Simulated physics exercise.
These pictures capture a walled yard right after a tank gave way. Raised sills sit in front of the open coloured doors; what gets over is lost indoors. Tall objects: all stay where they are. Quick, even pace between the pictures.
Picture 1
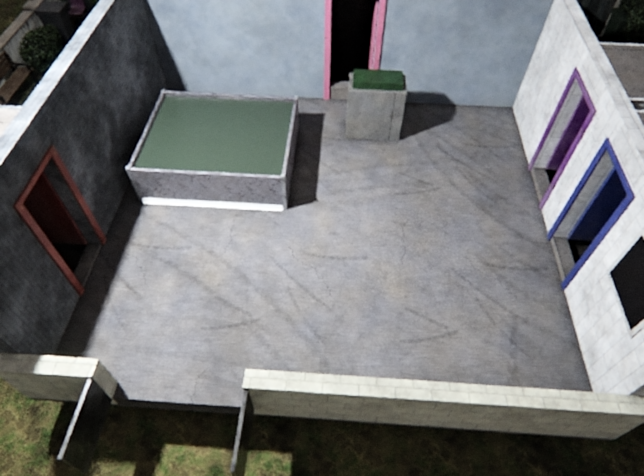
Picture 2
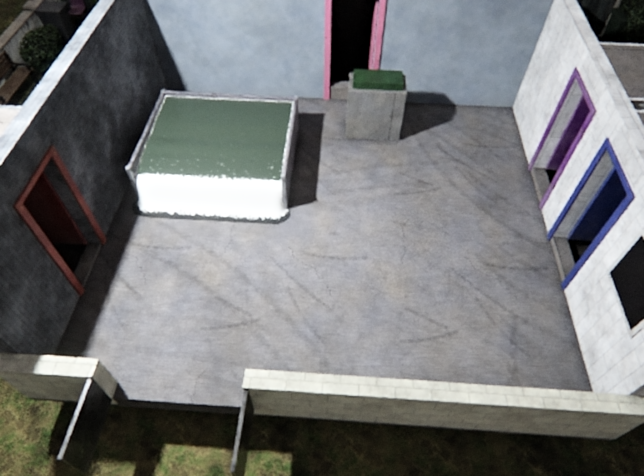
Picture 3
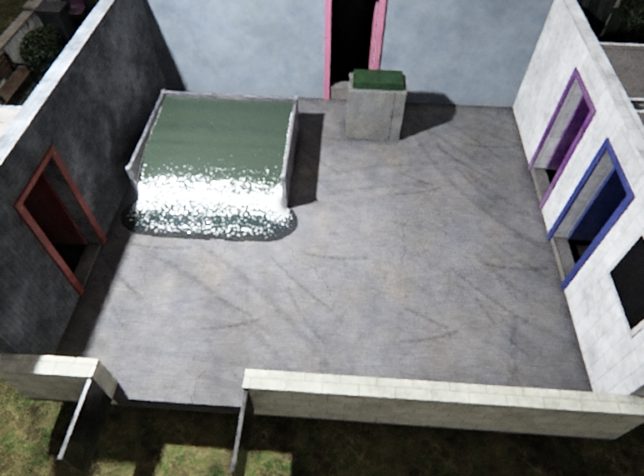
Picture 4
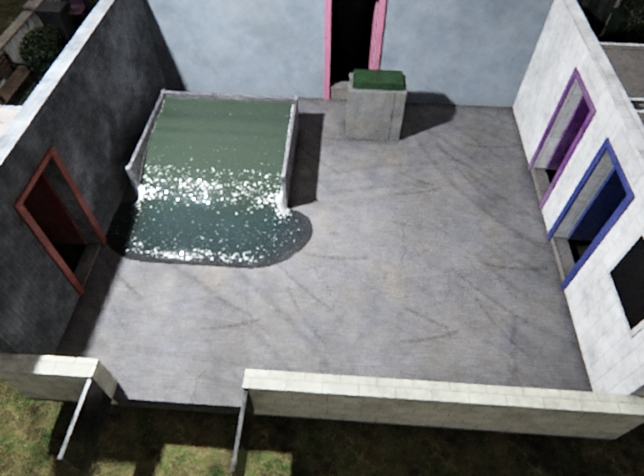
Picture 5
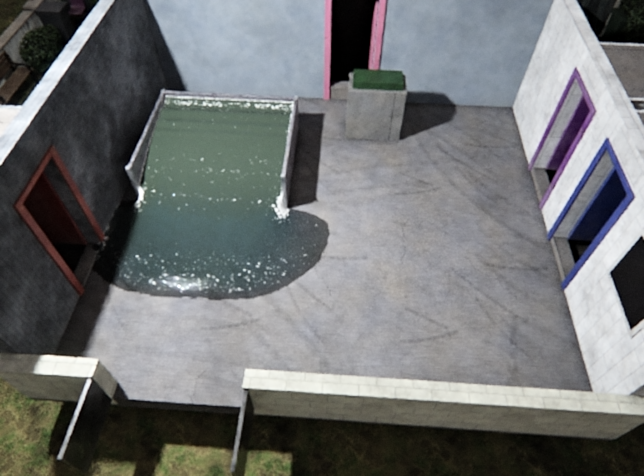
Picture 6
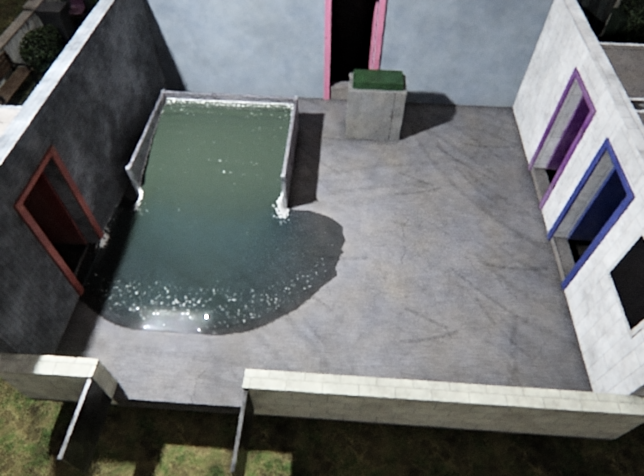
The footage shows a walled yard with coloured doorways, where the front of an open tank gives way and greenish water pours out, spreading across the grey floor toward the viewer and along the dark left wall.
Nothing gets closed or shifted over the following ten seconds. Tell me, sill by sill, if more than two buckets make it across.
Purple door: No, two or fewer; red door: Yes, more than two; pink door: No, two or fewer; blue door: No, two or fewer.
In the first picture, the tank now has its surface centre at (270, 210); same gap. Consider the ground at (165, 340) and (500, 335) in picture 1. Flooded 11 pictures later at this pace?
The first spot is inundated and the second is inundated.
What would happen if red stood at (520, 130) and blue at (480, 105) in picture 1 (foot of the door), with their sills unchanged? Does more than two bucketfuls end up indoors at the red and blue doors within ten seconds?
I'd say red falls short, while blue falls short.
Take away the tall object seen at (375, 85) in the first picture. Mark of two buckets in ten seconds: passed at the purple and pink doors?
On the rerun, purple falls short while pink falls short.
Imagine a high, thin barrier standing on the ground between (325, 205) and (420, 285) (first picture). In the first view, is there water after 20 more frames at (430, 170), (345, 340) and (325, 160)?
Results in sequence: Bone-dry / swamped / bone-dry.
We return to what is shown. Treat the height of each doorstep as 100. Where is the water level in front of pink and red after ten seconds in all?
About 10 and 110 per cent.
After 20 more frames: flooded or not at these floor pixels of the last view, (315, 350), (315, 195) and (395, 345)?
Result, in that order: Wetted / not wetted / wetted.
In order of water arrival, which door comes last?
It's the one in pink.
A moment on, water covers 35 % of the floor; the purple door not reached, the red door under two buckets in, the pink door not reached, the blue door not reached.
Next, water covers 40 % of the floor; the purple door not reached, the red door over two buckets in, the pink door not reached, the blue door not reached.
Then, water covers 45 % of the floor; the purple door not reached, the red door far over two buckets in, the pink door not reached, the blue door not reached.
Later, water covers 60 % of the floor; the purple door wet at the sill, nothing in, the red door far over two buckets in, the pink door not reached, the blue door wet at the sill, nothing in.
In the end, water covers 80 % of the floor; the purple door wet at the sill, nothing in, the red door far over two buckets in, the pink door wet at the sill, nothing in, the blue door wet at the sill, nothing in.
